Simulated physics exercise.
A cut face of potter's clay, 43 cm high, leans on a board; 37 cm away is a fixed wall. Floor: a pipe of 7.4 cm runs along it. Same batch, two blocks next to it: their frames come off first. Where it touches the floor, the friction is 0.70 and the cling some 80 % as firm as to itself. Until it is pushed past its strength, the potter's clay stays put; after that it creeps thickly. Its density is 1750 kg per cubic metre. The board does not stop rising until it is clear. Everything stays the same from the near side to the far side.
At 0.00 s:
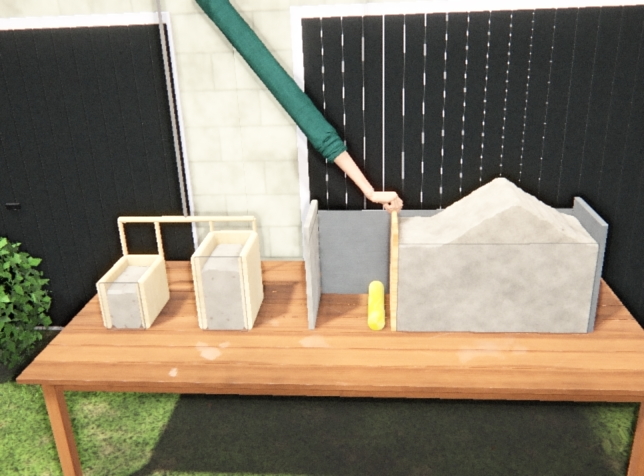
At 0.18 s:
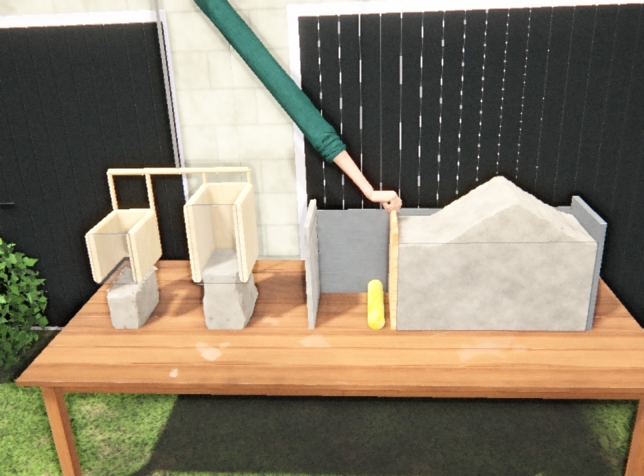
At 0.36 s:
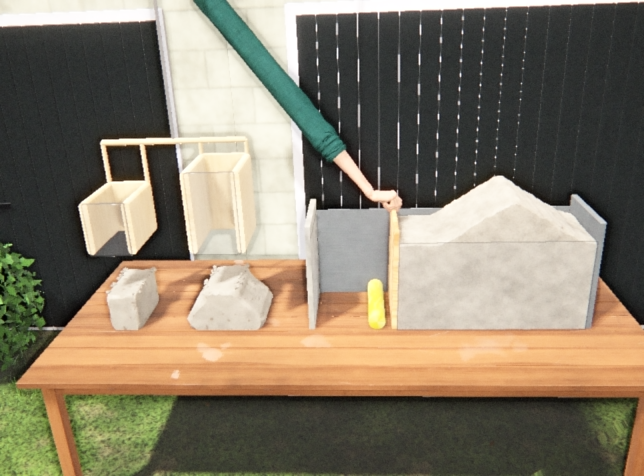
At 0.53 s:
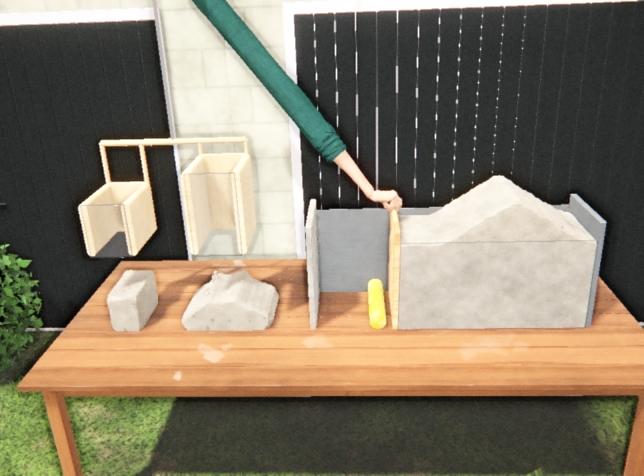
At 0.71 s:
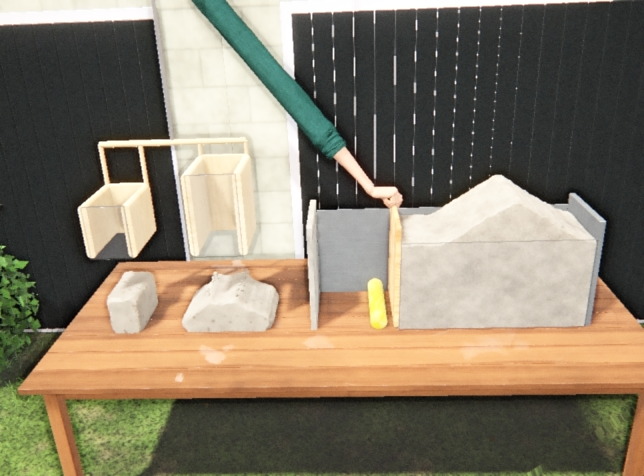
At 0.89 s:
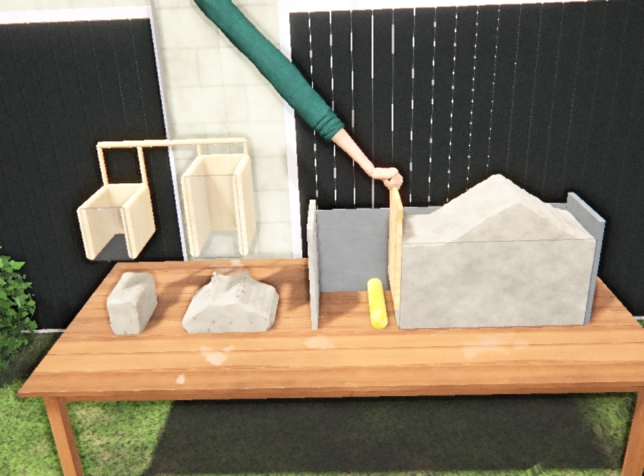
To begin with, two open wooden boxes lift off a pair of grey clay blocks on a table; the shorter block barely settles, while the taller one slumps into a low, wide lump. Then a green-sleeved arm draws up the board beside a large clay mass, whose peak stays put.
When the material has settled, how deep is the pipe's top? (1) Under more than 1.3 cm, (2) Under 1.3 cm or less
Answer: 1.
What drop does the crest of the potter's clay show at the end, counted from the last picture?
The gap comes to some 12.0 centimetres.
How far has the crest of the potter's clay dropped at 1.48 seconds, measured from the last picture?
Roughly 6.0 centimetres, give or take.
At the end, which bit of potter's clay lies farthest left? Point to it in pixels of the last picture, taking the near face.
About (318, 318).
After 1.16 s, the fallen stuff reaches 13 % of the way across and nothing lies on the pipe.
After 1.48 s, the fallen stuff reaches 29 % of the way across and 11 cm lies on the pipe.
After 1.80 s, the fallen stuff reaches 65 % of the way across and 24 cm lies on the pipe.
After 2.12 s, the fallen stuff reaches 98 % of the way across and 18 cm lies on the pipe.
After 2.29 s, the fallen stuff reaches 98 % of the way across and 18 cm lies on the pipe.
